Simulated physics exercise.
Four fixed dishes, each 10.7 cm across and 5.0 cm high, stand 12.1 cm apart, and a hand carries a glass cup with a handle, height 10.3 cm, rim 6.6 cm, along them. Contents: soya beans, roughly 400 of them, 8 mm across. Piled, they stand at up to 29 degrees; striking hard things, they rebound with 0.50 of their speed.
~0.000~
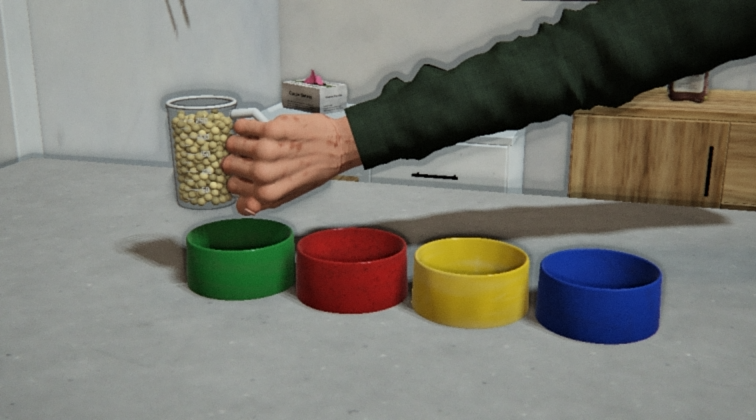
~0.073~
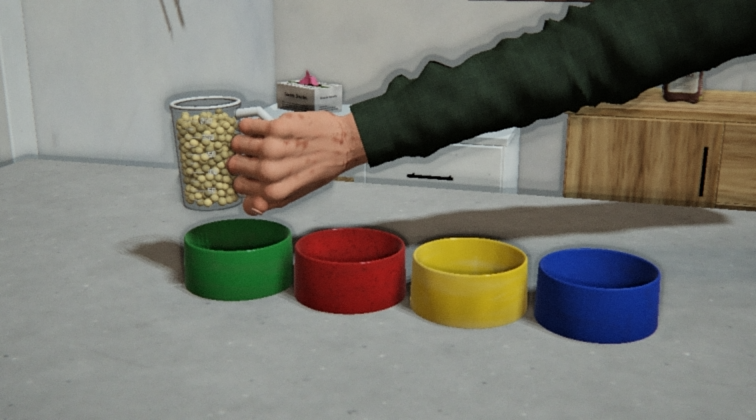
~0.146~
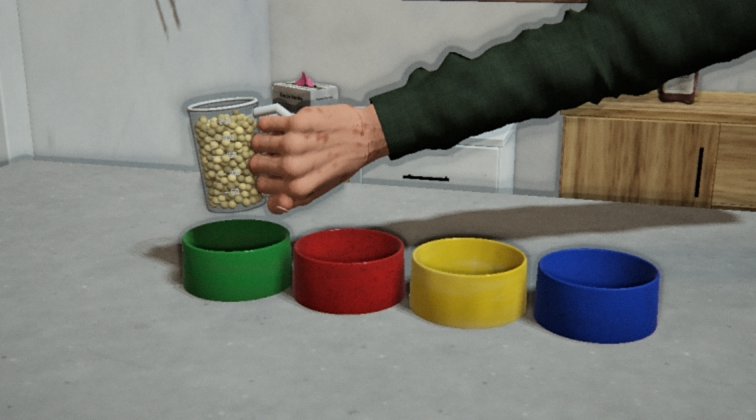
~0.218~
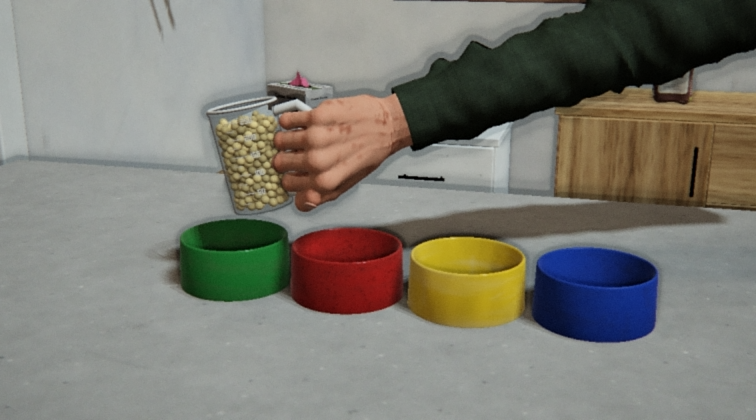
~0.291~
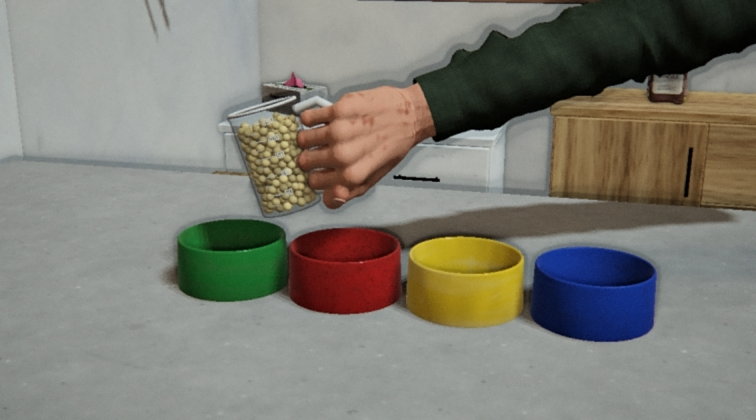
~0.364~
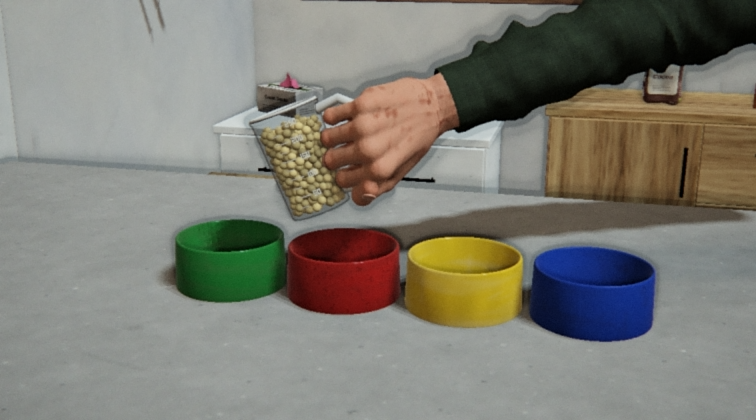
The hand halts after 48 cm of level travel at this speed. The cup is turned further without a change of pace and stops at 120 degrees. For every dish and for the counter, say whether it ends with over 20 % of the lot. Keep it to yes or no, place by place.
Place by place: Red no, blue yes, green no, yellow no, counter no.
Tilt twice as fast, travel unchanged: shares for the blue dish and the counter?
The blue dish 30, the counter 10.
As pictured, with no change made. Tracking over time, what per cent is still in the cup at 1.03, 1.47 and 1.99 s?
Approx. 100 / 95 / 10 percent.
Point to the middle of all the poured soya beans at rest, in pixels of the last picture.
Roughly (591, 295).
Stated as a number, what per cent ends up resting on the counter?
Close to 0 per cent, give or take.
Then, at 1.03 s, tilt 68 degrees; cup holds 100 %.
After 1.47 s, tilt 99 degrees; cup holds 95 %, blue 5 %.
After 1.99 s, tilt 120 degrees; cup holds 10 %, blue 90 %.
At rest (2.6 s), red 0 %, blue 100 %, green 0 %, yellow 0 %, counter 0 %.
